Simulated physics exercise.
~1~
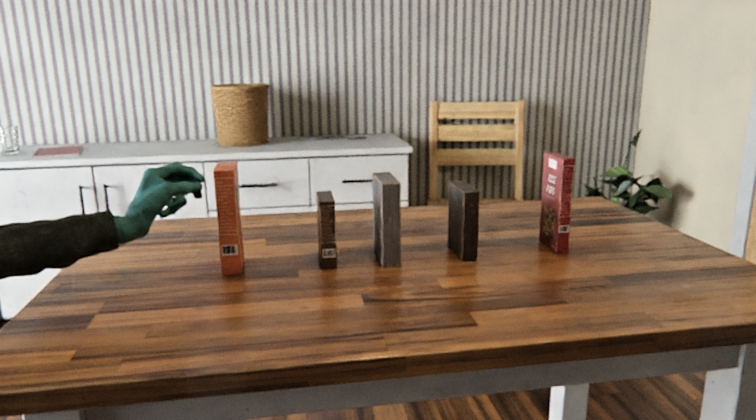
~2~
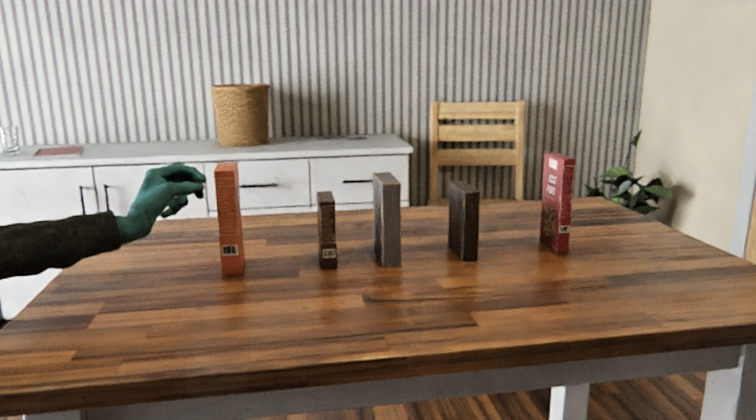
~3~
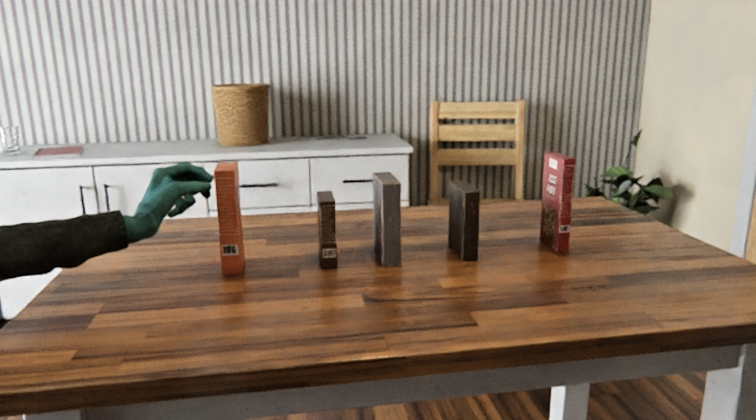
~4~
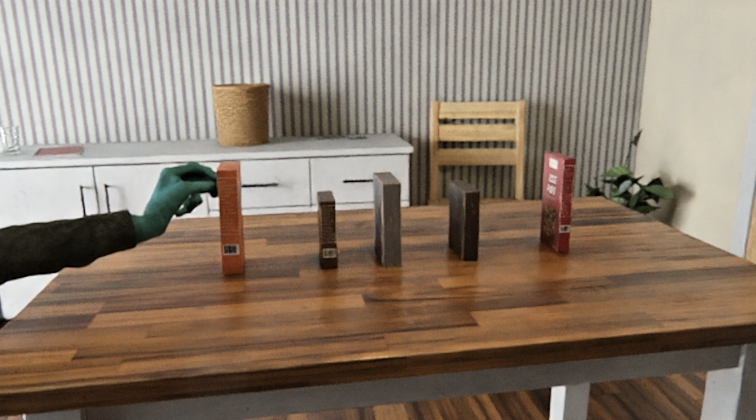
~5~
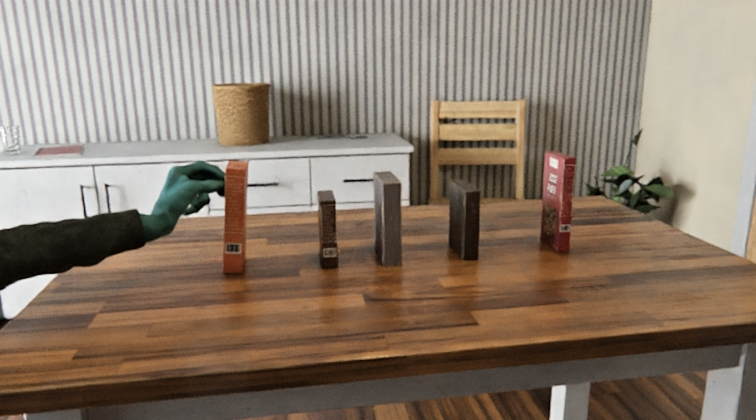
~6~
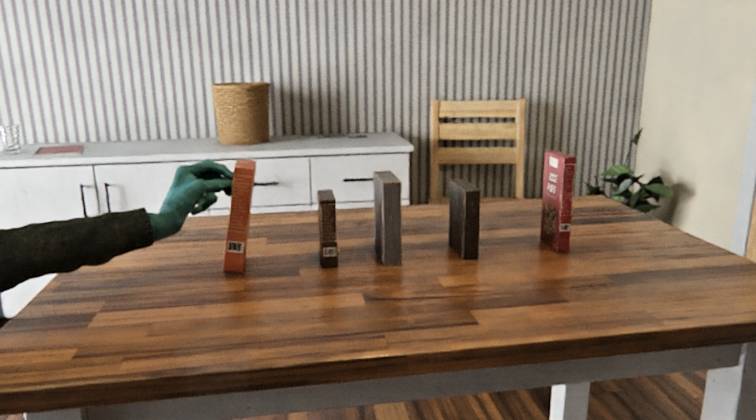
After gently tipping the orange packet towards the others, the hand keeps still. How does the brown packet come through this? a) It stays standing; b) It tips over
Option b: It tips over.
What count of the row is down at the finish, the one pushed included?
4.
Then, 0.40 s after the last picture, orange packet 70° over; brown packet tipped 40° from how it was near (348, 229).
Then, 0.70 s after the last picture, orange packet 79° over; brown packet tipped 74° from how it was near (365, 242); grey block tipped 75° from how it was; black board tipped 57° from how it was.
At rest, tipped over on the table, brown packet, black board and grey block. Seen from the same camera at the end, brown packet near (366, 242).
